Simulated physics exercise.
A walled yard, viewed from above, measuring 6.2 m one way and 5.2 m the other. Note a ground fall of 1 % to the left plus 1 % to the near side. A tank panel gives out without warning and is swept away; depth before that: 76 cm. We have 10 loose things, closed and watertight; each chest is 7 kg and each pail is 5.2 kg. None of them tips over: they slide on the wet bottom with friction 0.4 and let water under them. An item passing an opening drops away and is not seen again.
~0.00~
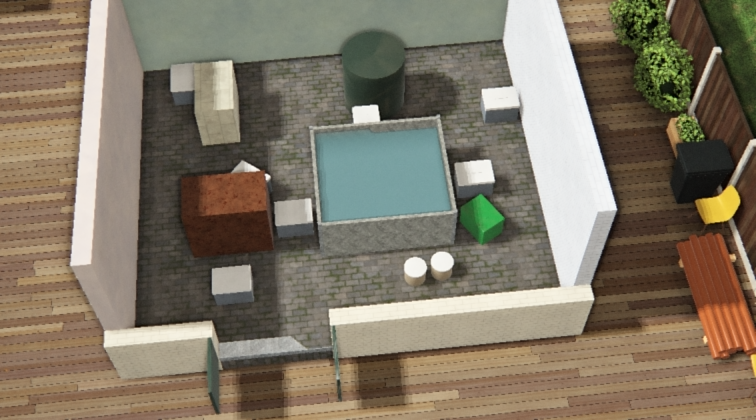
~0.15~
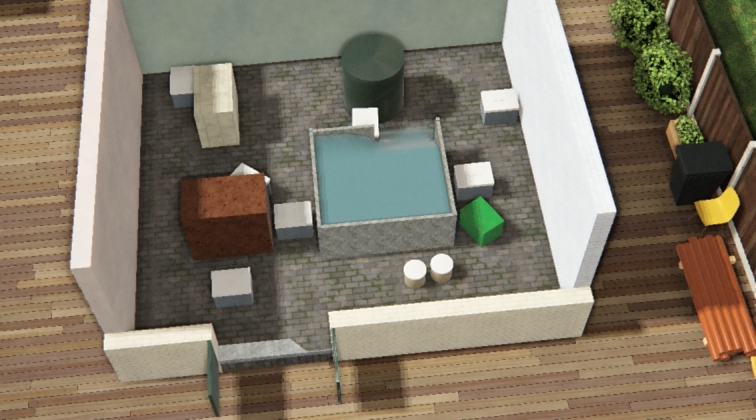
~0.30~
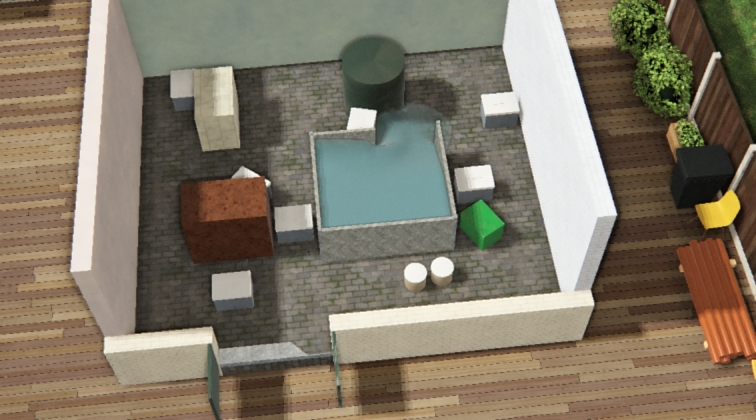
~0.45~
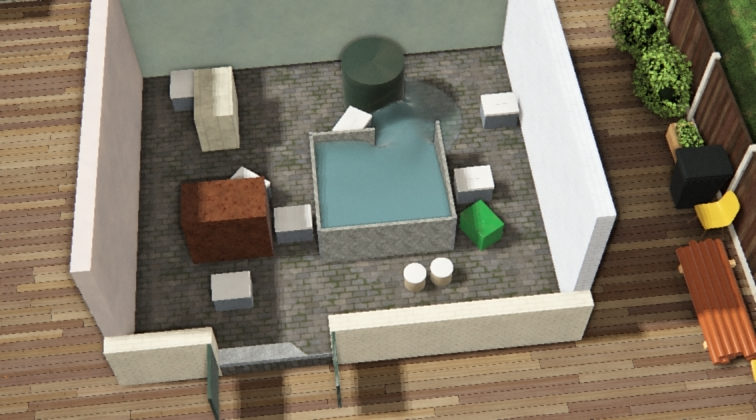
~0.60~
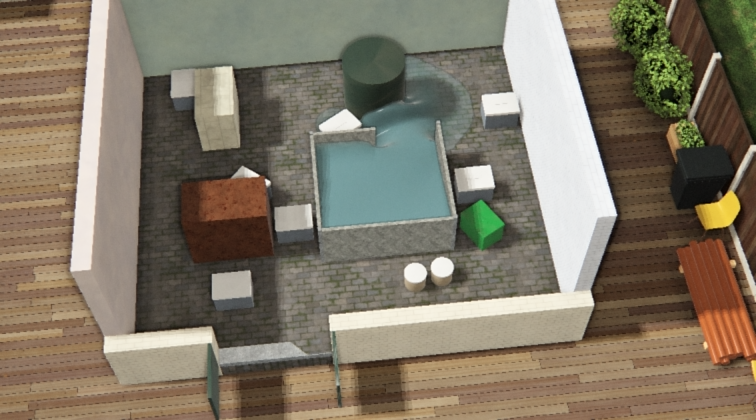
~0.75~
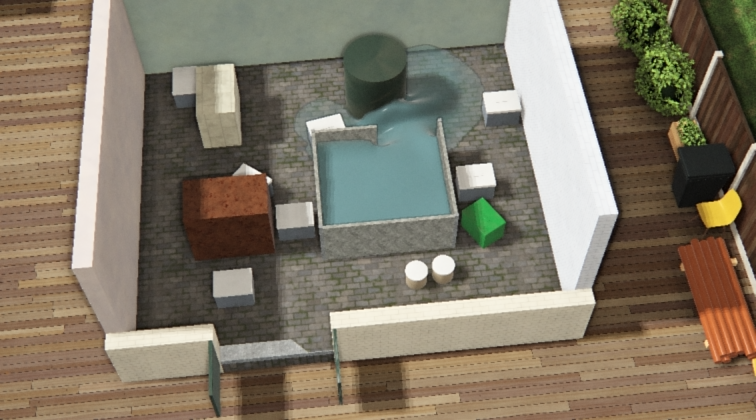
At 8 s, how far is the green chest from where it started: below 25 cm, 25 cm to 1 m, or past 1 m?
Badly dislodged.
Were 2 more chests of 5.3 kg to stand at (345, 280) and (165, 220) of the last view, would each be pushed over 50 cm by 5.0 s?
Order kept: Falls short, exceeds it.
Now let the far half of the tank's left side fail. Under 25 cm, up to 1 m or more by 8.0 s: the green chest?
Then the green chest stays put.
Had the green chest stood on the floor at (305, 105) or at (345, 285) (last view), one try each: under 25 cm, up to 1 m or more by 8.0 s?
Run one, it gets swept far; run two, it gets swept far.
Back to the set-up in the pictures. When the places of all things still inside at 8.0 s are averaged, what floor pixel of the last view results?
Averaged position, last view: Near pixel (284, 282).
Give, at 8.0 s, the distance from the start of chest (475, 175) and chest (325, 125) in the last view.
Respectively: 350 cm / 350 cm.
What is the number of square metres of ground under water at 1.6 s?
Roughly 12 m2.
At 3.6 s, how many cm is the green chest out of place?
Around 50 cm from the start by that time.
After 1.6 s the green chest is near (484, 216), 0.0 m from its start, aground; 0 of 10 are out; 0 afloat.
After 3.6 s the green chest is near (469, 241), 0.5 m from its start, aground; 0 of 10 are out; 3 afloat.
After 5.6 s the green chest is near (399, 294), 1.8 m from its start, afloat; 0 of 10 are out; 6 afloat.
After 8.0 s the green chest is near (242, 260), 3.6 m from its start, afloat; 0 of 10 are out; 9 afloat.
